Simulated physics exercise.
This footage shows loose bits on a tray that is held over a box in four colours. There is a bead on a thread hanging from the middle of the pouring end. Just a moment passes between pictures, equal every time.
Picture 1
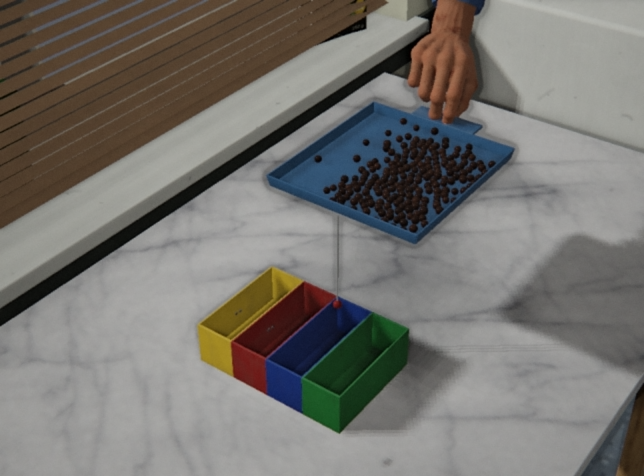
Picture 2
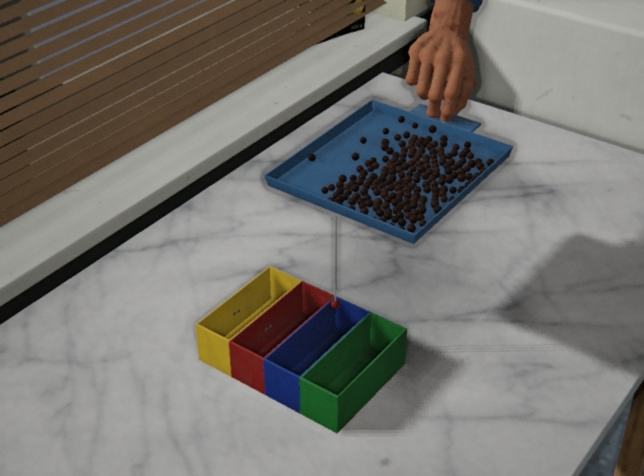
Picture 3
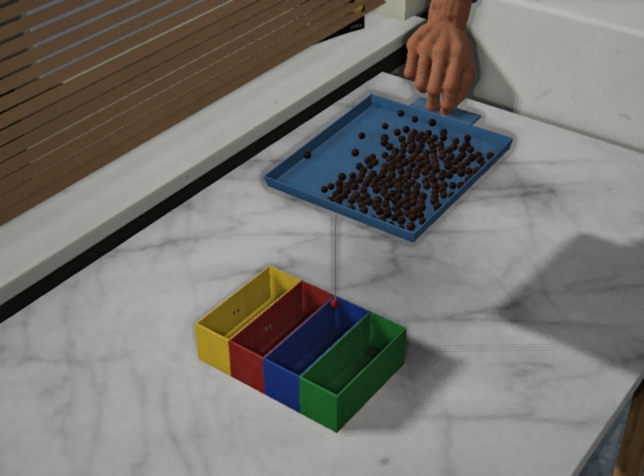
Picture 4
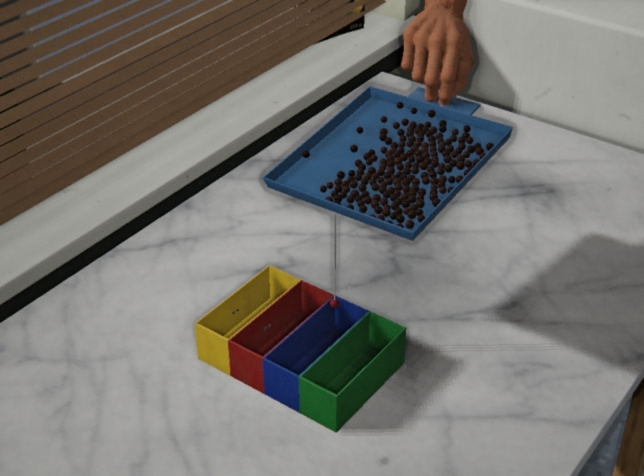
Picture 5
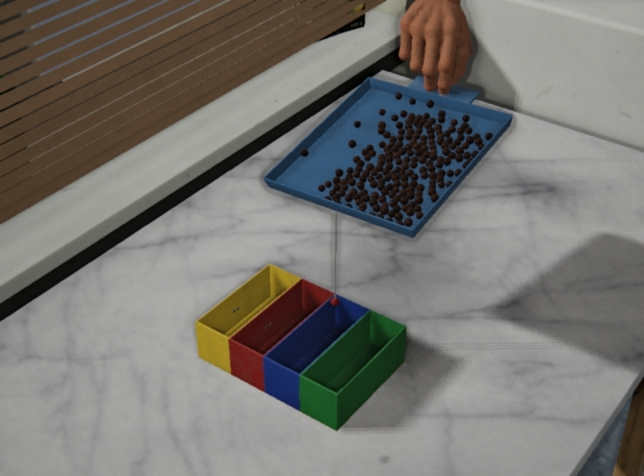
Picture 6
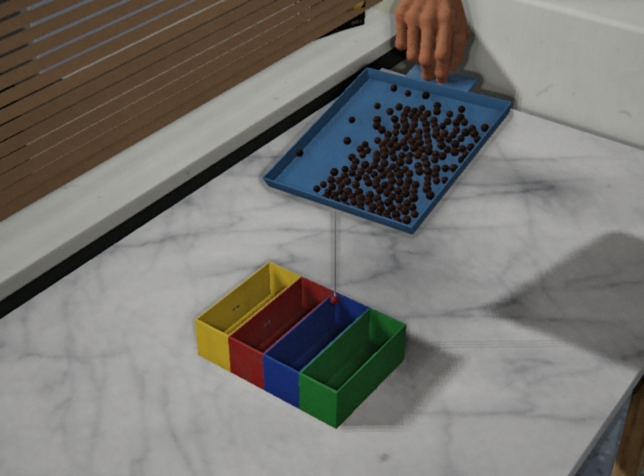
A hand held a blue tray of small dark brown balls above a box with yellow, red, blue and green sections, then slowly raised the handle end, and the balls shifted slightly.
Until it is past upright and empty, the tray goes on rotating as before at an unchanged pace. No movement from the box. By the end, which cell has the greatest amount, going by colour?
By colour, yellow has the most.
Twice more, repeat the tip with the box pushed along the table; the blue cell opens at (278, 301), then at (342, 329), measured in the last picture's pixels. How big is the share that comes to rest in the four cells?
Try 1: Some 90 %; try 2: Some 70 %.
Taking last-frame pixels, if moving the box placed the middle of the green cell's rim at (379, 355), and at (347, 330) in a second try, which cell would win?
First place: The yellow one; second place: Red.
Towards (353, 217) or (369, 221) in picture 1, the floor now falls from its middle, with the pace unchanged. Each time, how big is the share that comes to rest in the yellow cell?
I'd expect around 0 in a hundred first and around 0 in a hundred second.
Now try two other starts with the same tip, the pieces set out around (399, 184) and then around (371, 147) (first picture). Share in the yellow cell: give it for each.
The first gives 50 %, the second 50 %.
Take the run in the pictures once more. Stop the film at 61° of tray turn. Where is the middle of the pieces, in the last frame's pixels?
Roughly at (323, 180).
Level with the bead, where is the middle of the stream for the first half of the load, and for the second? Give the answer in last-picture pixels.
The first part passes (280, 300); everything after passes (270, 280).
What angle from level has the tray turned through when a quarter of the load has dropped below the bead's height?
It's turned some 80 degrees by then.
Soon, tray tipped steeply; nearly all on the tray; a stray few in the yellow cell; a stray few in the red cell; a stray few in the blue cell; a small part falling or outside the box.
A while on, tray tipped past a quarter turn; a stray few on the tray; about a third in the yellow cell; about a quarter in the red cell; a small part in the blue cell; a stray few in the green cell; about a quarter falling or outside the box.
Towards the end, tray tipped past a quarter turn; about half in the yellow cell; about a quarter in the red cell; about a quarter in the blue cell; a stray few in the green cell; a small part falling or outside the box.
Finally, tray tipped past a quarter turn; about half in the yellow cell; about a quarter in the red cell; about a quarter in the blue cell; a stray few in the green cell; a small part outside the box.
